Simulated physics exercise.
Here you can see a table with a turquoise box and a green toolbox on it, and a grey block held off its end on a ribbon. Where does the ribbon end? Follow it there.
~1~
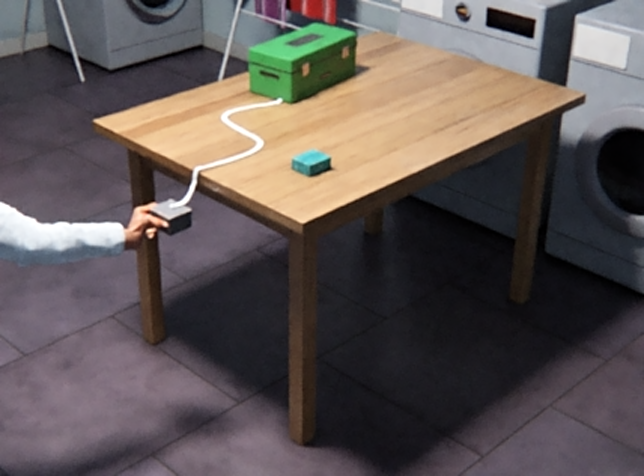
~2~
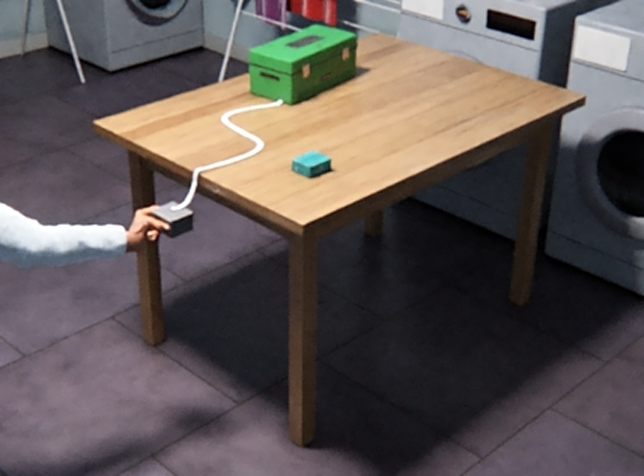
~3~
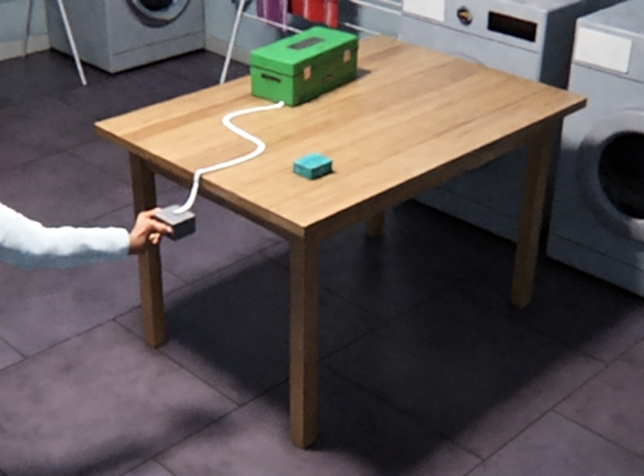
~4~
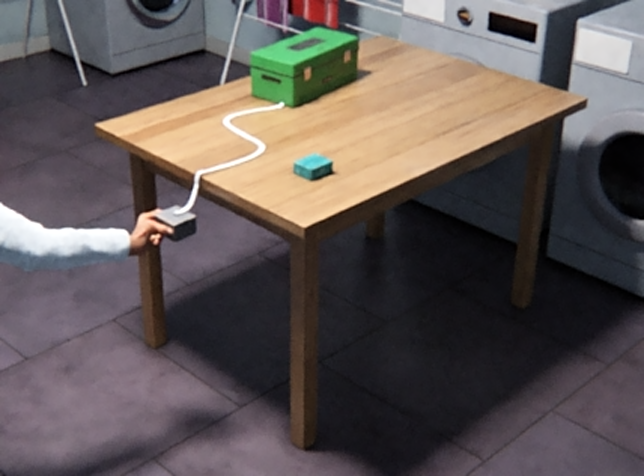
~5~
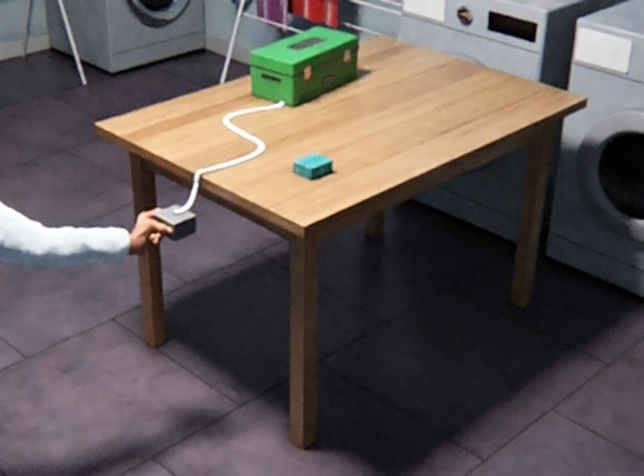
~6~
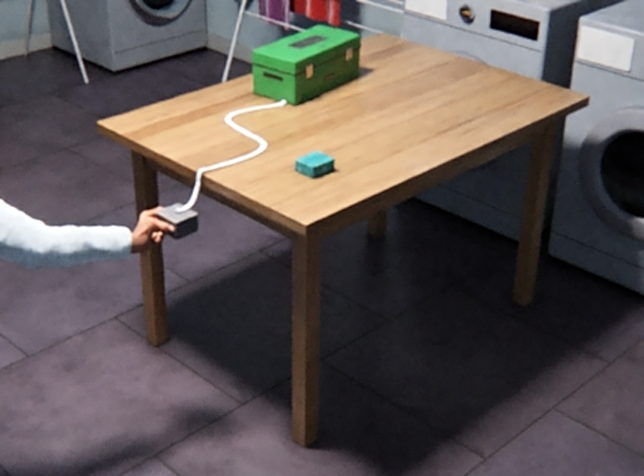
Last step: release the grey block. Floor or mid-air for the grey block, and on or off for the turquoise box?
The grey block stays suspended; the turquoise box stays put.
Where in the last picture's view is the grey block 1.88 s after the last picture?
Near (147, 256).
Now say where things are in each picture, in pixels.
The first picture shows grey block (171, 218); green toolbox (304, 40); turquoise box (311, 157).
The second picture shows grey block (173, 220).
The third picture shows grey block (175, 223).
The fourth picture shows grey block (176, 224); ribbon through (227, 120) (259, 143).
The fifth picture shows grey block (175, 223); ribbon through (227, 119) (259, 142).
The sixth picture shows grey block (177, 222); green toolbox (308, 42); turquoise box (315, 159); ribbon tied to the toolbox, with little slack.
Then, 0.88 s on from there, block off the ground near (143, 255); toolbox in place; box in place.
In the end, block off the ground near (201, 240); toolbox in place; box in place. The grey block swings from the edge and the turquoise box stays on top.
